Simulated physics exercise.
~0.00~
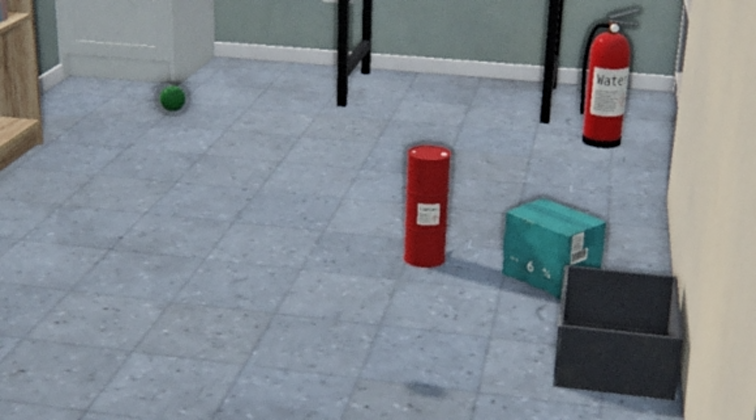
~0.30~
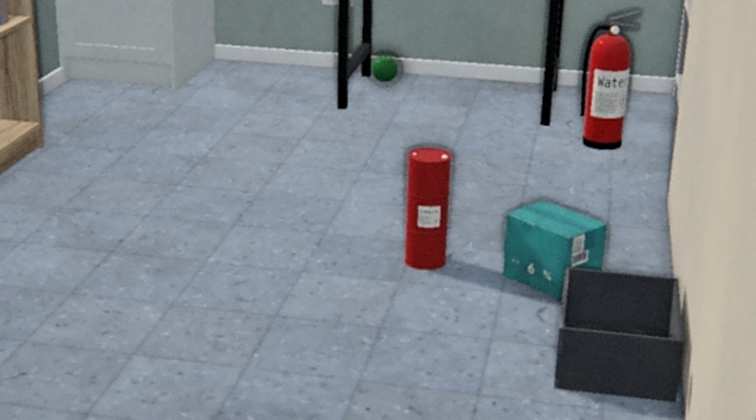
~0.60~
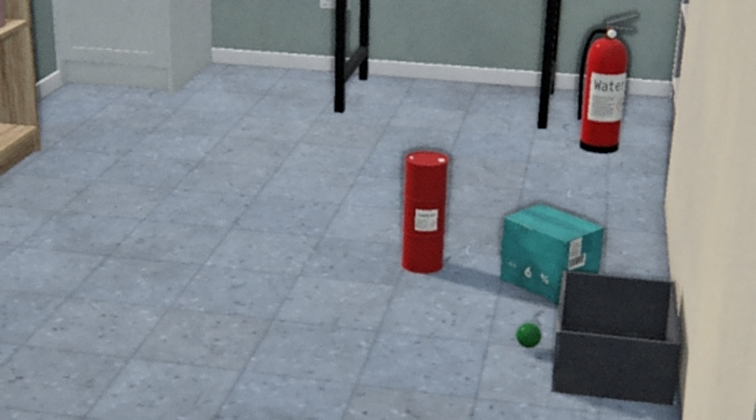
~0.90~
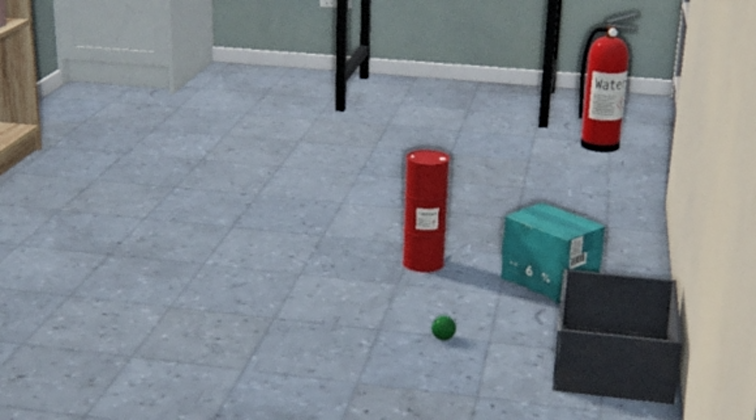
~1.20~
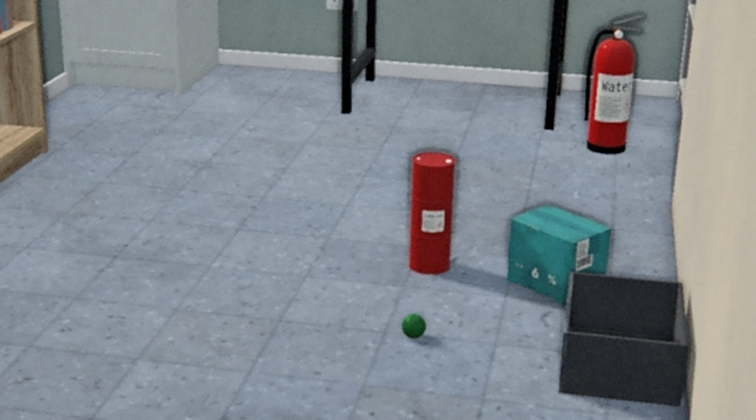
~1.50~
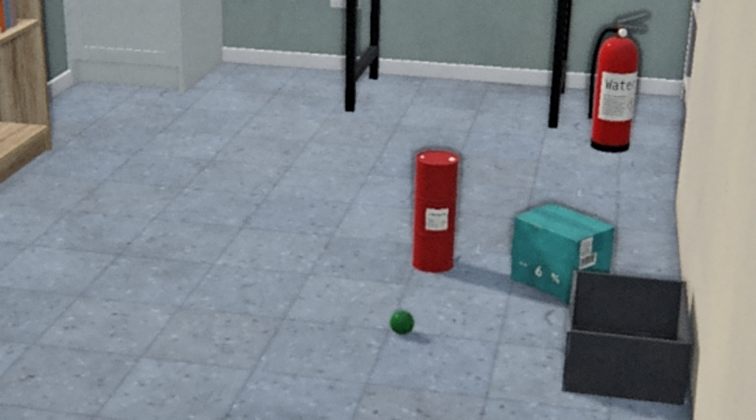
A small green apple flies in from the left across a room with a blue-grey tiled floor, seen from above by a slightly swaying camera. A red canister stands near the middle, with a turquoise parcel to its right and an open, empty dark box in front of the parcel, near the right wall. The apple travels right past the back of the room, then appears low on the floor just left of the box. It moves left, away from the box, slowing as it goes. It ends outside the box, in front of the canister, while the canister and parcel stay put.
